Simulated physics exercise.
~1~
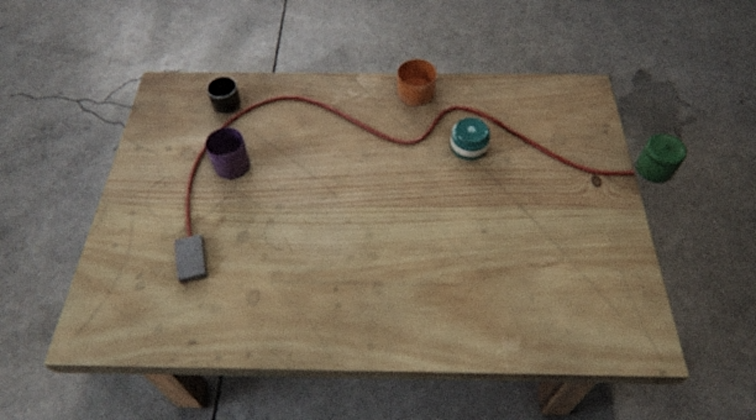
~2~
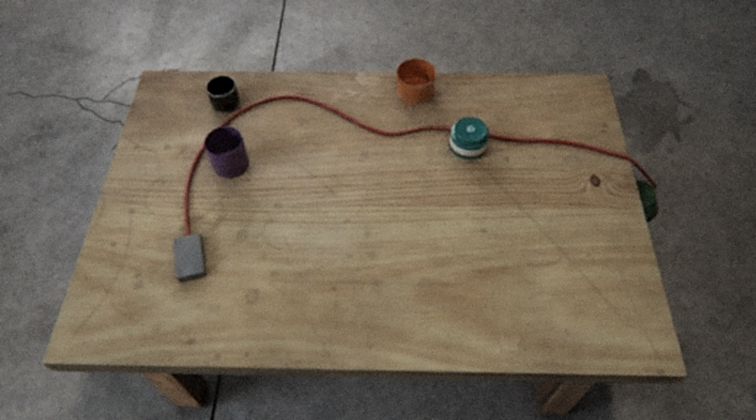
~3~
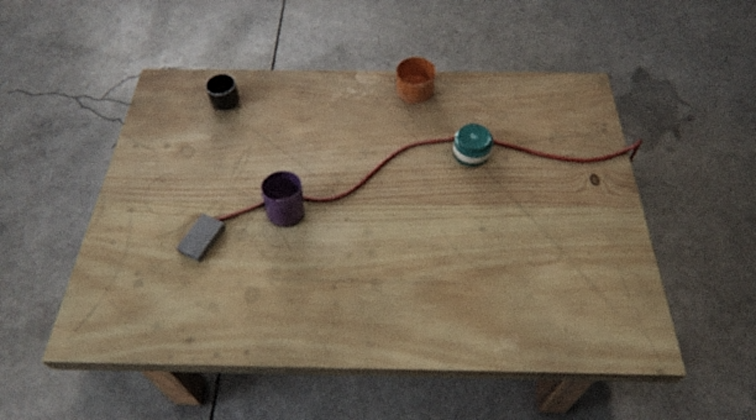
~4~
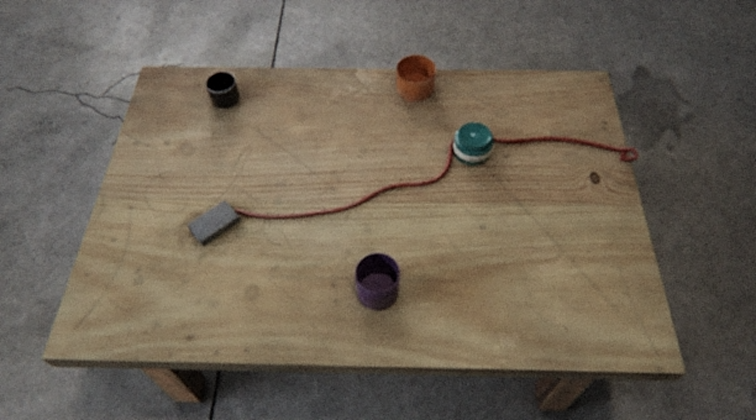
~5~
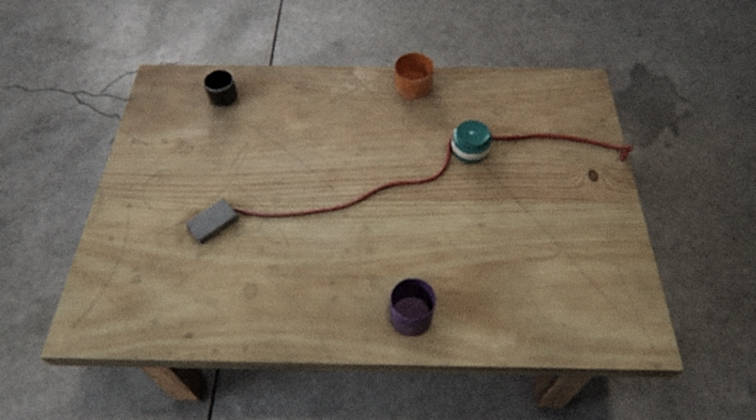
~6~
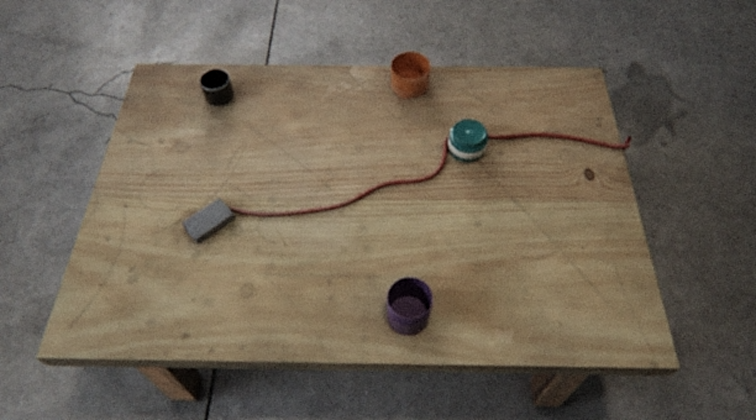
A wooden workbench on a grey concrete floor is seen from above, through a slightly swaying view. A red cable winds across it from a grey phone at the left to a green speaker just past the right edge, with a black mug, an orange cup, a purple cup and a teal jar nearby. The speaker drops out of sight, and the cable pulls straighter, nudging the jar slightly. The purple cup slides right and toward the near edge, while the phone turns and shifts moderately up and right. Everything settles, with the purple cup still upright near the front and the cable's end at the right edge.
